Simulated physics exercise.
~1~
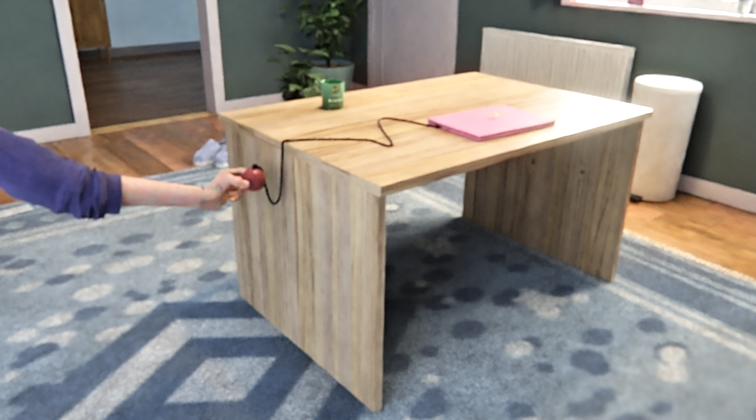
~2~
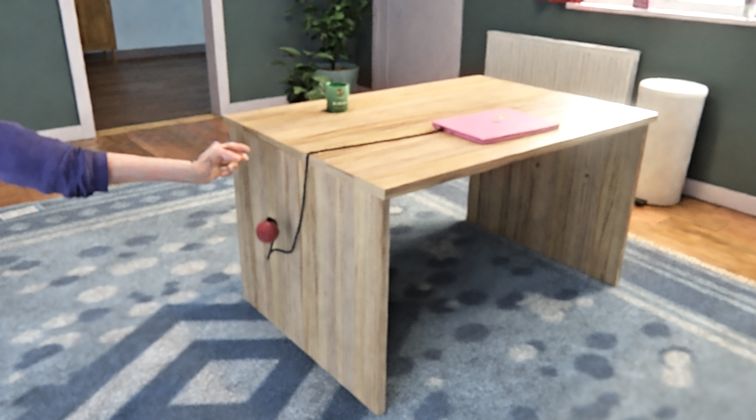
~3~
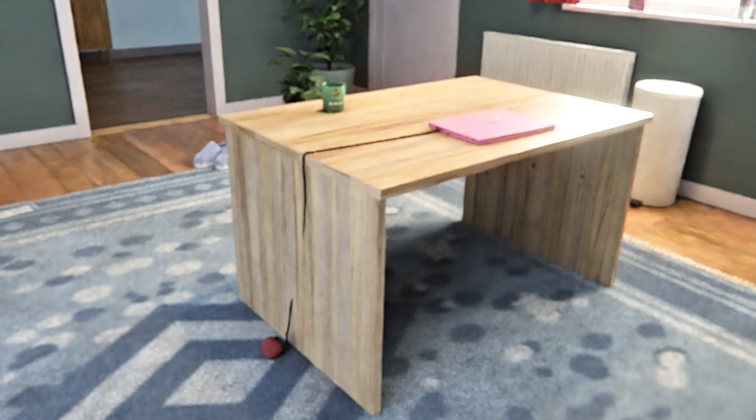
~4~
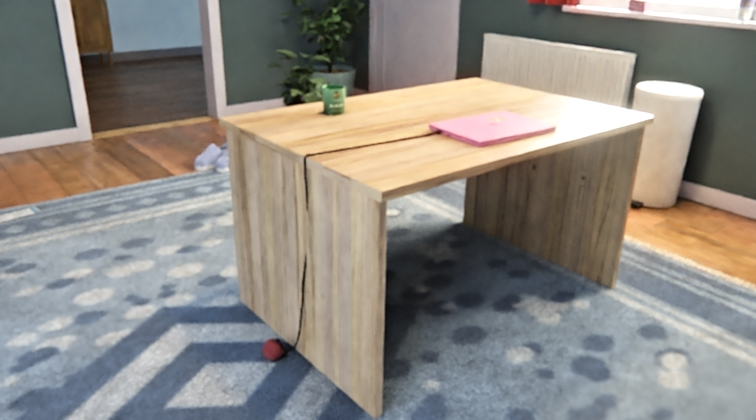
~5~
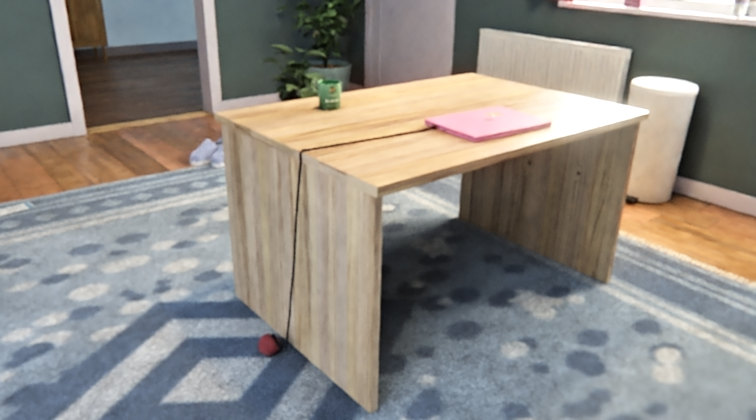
In a room with green walls and a blue patterned rug, a slightly swaying camera looks down at a pale wooden desk from one corner. A pink laptop lies on the desktop, a green cup stands near the back edge, and a dark shoelace runs from the laptop to a red apple held by a purple-sleeved hand at the desk's left side. The hand lets go and draws back, and the apple drops beside the side panel. It reaches the floor, the lace trailing over the edge above it. The apple rests there, while laptop and cup stay in place.
